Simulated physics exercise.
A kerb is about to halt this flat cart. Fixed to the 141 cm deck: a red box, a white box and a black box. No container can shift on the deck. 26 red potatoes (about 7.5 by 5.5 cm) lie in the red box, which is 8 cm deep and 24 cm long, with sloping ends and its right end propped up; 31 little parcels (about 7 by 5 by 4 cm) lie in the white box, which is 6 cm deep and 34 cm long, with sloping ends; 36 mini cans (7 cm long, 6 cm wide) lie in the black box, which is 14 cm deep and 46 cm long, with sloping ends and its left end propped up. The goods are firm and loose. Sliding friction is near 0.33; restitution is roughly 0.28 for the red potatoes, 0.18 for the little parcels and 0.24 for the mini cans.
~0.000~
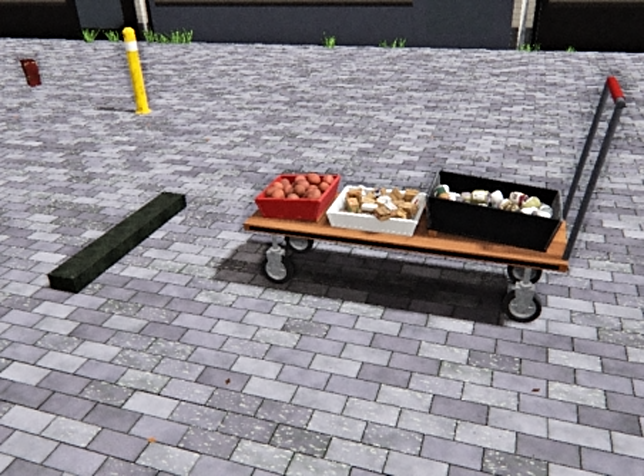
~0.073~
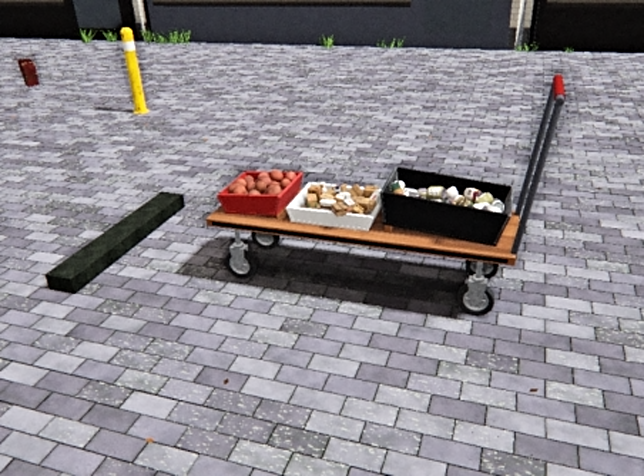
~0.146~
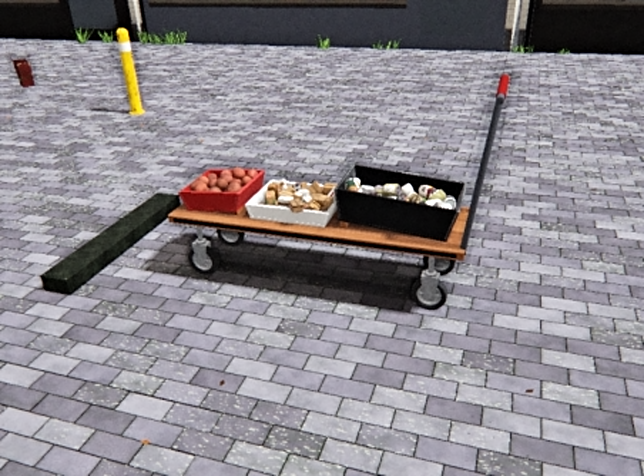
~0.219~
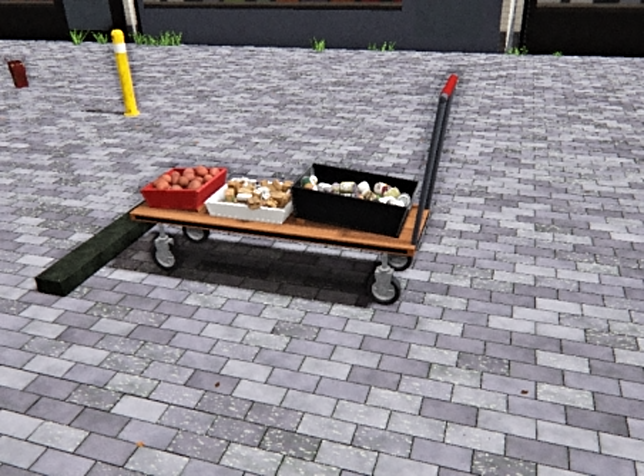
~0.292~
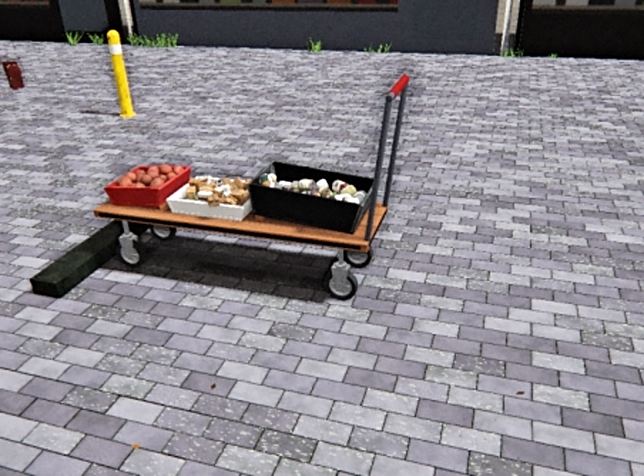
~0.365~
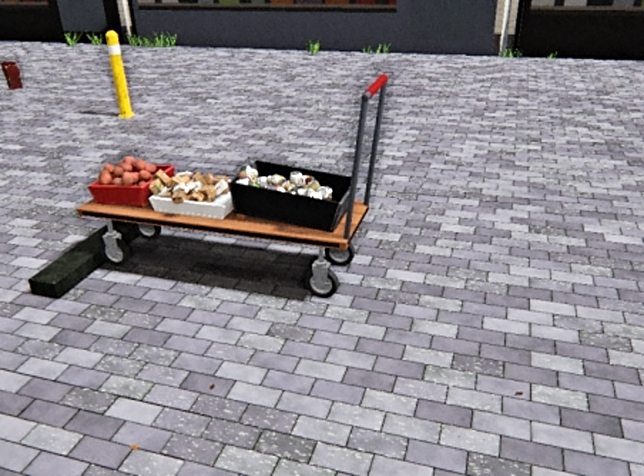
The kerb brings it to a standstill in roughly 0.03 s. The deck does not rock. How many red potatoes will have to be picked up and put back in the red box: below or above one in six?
The red box loses over a sixth of its red potatoes.
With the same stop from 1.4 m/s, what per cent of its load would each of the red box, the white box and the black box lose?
In that case red box 0, white box 0, black box 0 per cent.
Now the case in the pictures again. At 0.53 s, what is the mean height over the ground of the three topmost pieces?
Some 64 cm up.
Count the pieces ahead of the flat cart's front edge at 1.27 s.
About 8.
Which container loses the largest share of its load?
The red box.
After 0.41 s, red box 26 in, 0 out, white box 29 in, 2 out and black box 36 in, 0 out.
After 0.53 s, red box 20 in, 6 out, white box 27 in, 4 out and black box 36 in, 0 out.
After 0.76 s, red box 18 in, 8 out, white box 25 in, 6 out and black box 34 in, 2 out.
When it is over (at 1.27 s), red box 18 in, 8 out, white box 25 in, 6 out and black box 34 in, 2 out. Asked share, 8 of 26, 31 per cent.
